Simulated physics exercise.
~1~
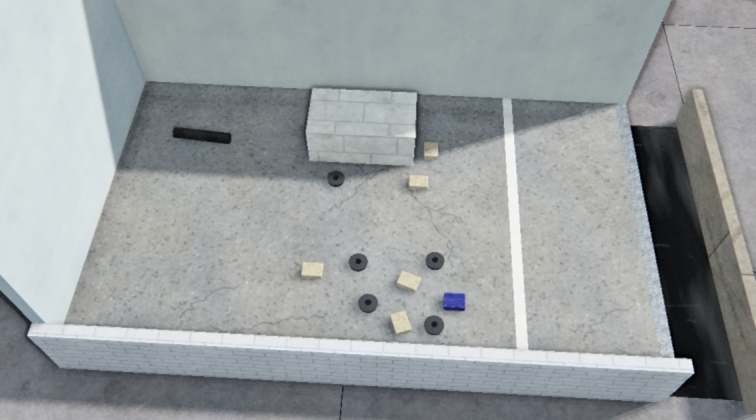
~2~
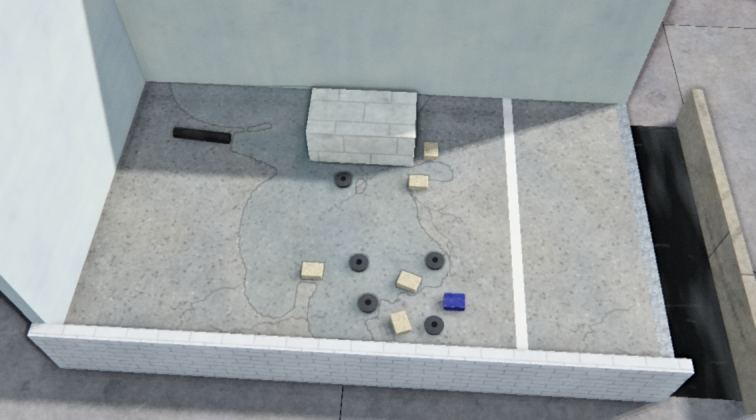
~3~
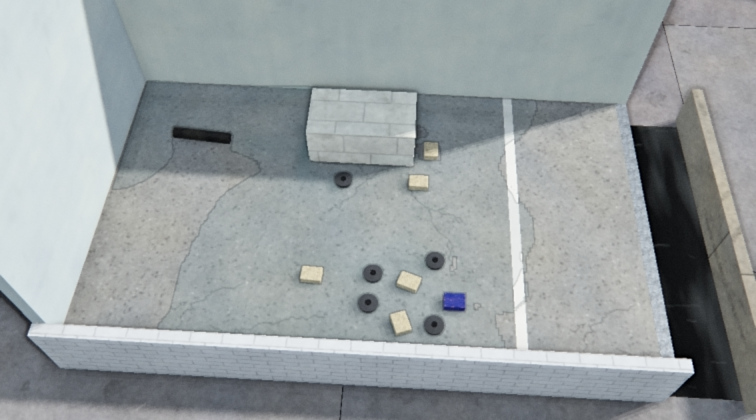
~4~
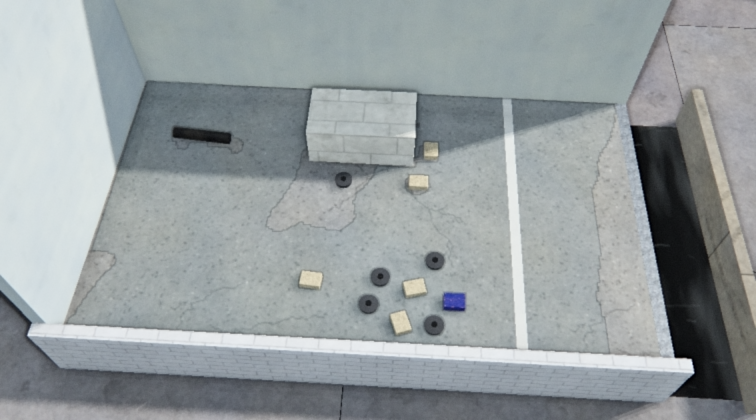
Water spreads across the floor, nudging a few dark rings while the blue float stays put.
